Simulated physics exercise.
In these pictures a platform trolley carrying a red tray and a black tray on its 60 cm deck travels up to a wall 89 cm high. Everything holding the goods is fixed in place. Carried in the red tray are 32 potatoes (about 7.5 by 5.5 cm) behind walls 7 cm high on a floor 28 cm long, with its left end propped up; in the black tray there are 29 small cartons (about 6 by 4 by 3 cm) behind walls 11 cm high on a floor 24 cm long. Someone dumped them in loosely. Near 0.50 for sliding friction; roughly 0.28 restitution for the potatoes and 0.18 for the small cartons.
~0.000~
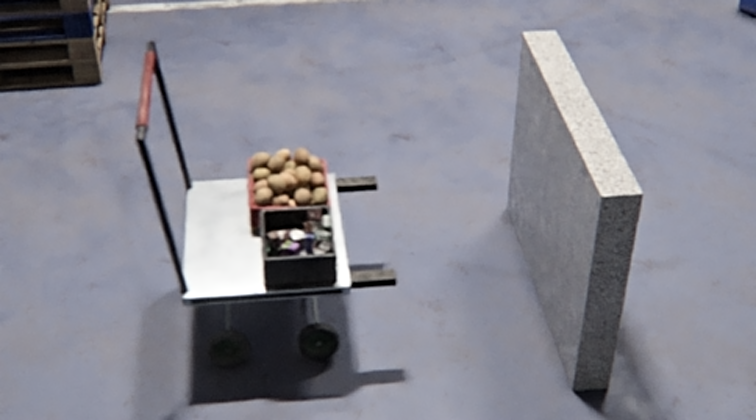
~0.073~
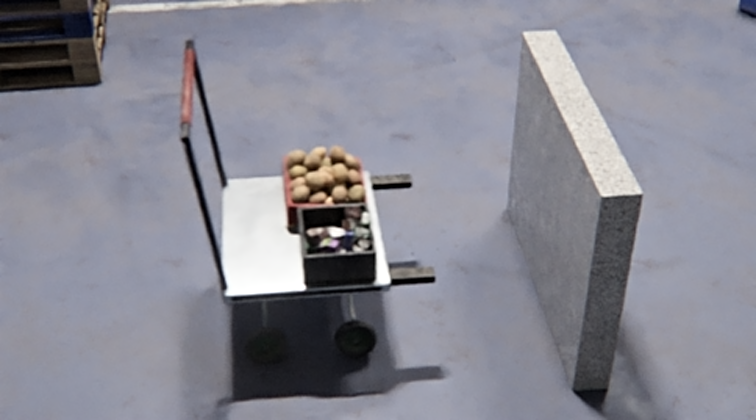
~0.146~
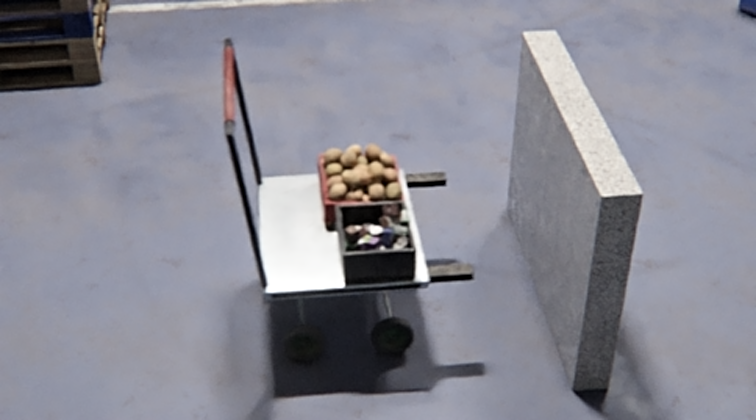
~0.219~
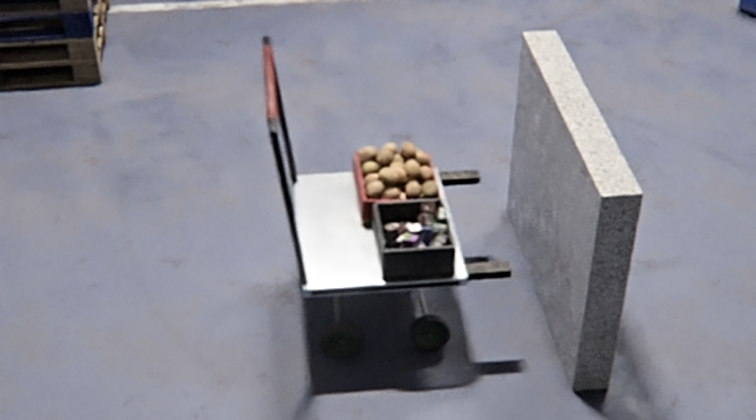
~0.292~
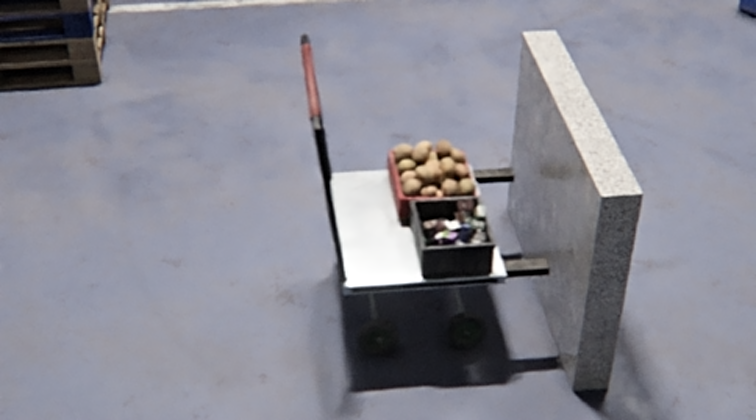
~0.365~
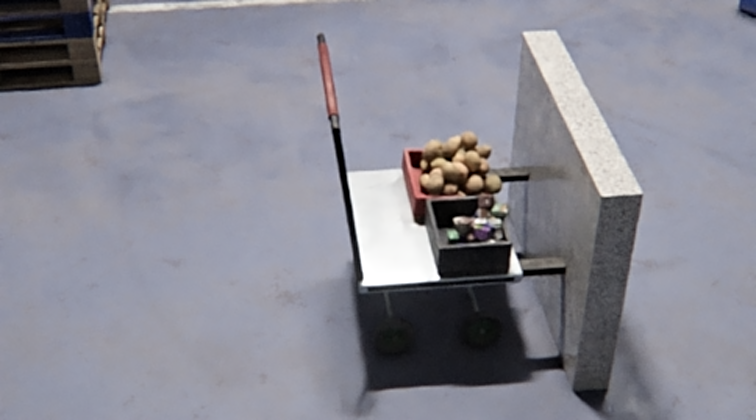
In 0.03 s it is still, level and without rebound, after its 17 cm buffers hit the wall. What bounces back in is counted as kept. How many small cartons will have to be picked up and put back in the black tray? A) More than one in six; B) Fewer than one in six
Fewer than one in six.
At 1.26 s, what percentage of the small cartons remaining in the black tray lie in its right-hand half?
I'd put it at around 70 percent.
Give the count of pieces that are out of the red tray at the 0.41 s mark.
Out so far from the red tray: Around 4.
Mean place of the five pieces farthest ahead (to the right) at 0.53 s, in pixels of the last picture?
Close to (517, 172).
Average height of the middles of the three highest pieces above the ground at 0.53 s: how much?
56 cm.
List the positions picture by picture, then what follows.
In the first picture (we follow the rim corner now nearest the camera), black tray at (266, 259); red tray at (254, 207); 63 cm still to roll; nothing out yet.
Black tray at (306, 256); red tray at (291, 205); 49 cm still to roll, in the second picture.
Black tray at (346, 253); red tray at (329, 202); 35 cm still to roll, in the third picture.
Black tray at (386, 251); red tray at (366, 200); 20 cm still to roll, in the fourth picture.
Black tray at (426, 248); red tray at (403, 198); 6 cm still to roll, in the fifth picture.
Black tray at (442, 247); red tray at (419, 197); stopped; nothing out yet, in the sixth picture.
After 0.41 s, 4 of 32 out of the red tray and 1 of 29 out of the black tray.
After 0.53 s, 11 of 32 out of the red tray and 1 of 29 out of the black tray.
After 0.76 s, 13 of 32 out of the red tray and 2 of 29 out of the black tray.
When it is over (at 1.26 s), 13 of 32 out of the red tray and 2 of 29 out of the black tray. Asked share, 2 of 29, 7 per cent.
